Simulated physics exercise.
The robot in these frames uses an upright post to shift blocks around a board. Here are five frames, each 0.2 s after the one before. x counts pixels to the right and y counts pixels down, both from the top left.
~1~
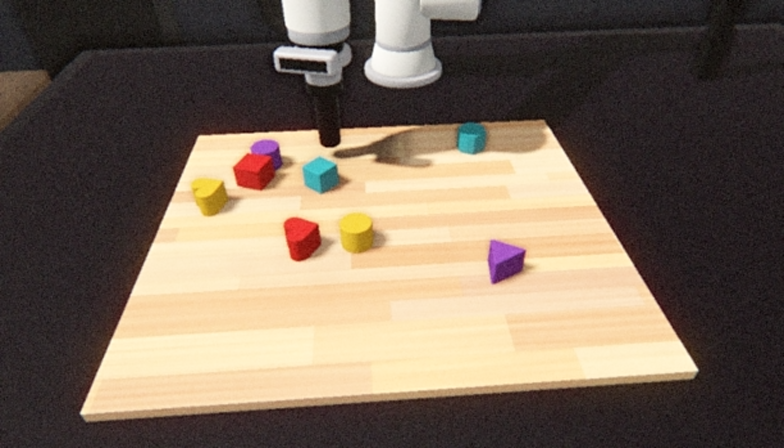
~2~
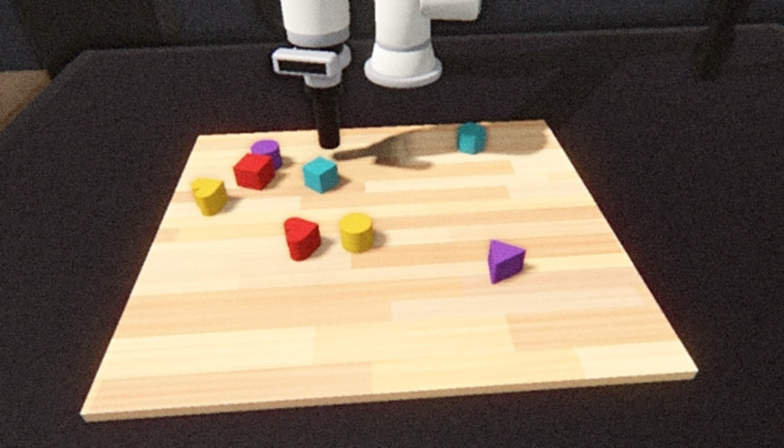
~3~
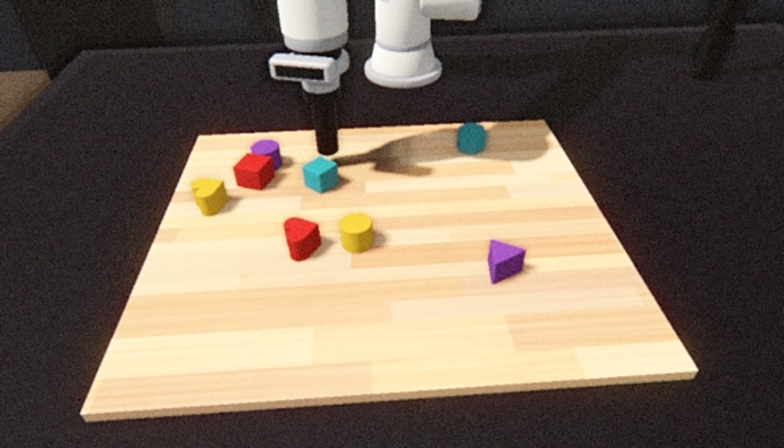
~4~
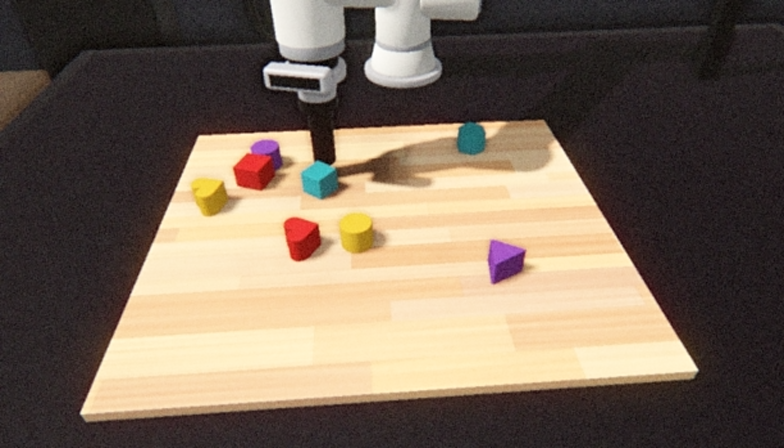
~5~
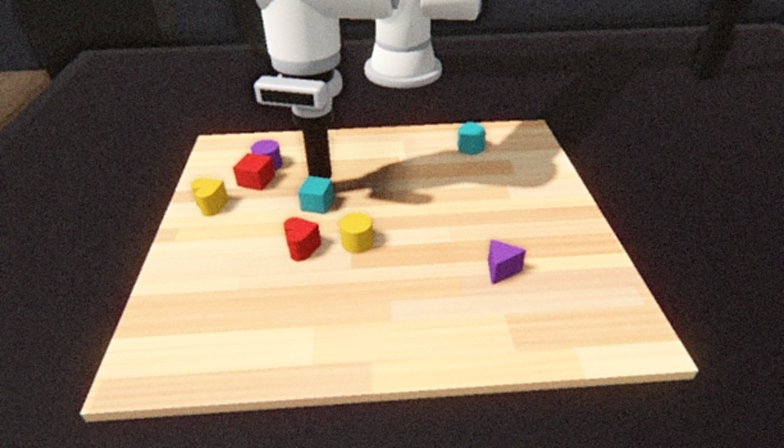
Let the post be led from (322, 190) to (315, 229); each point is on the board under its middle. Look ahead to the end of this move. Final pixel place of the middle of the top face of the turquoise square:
Its top middle: (304, 226).
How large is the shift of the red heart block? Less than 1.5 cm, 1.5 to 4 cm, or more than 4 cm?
It moves a fair bit, 1.5 to 4 cm.
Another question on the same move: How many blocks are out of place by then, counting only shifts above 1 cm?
My prediction: Two blocks.
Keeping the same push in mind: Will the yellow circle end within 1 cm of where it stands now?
In short: Yes.
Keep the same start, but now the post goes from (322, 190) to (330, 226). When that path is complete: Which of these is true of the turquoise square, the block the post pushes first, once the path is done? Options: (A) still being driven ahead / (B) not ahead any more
I choose A.
The first path, step by step. Halfway along, post at (317, 196); turquoise square at (312, 205).
At the end, post at (313, 216); red heart block at (290, 246); turquoise square at (304, 226); yellow circle not moved.
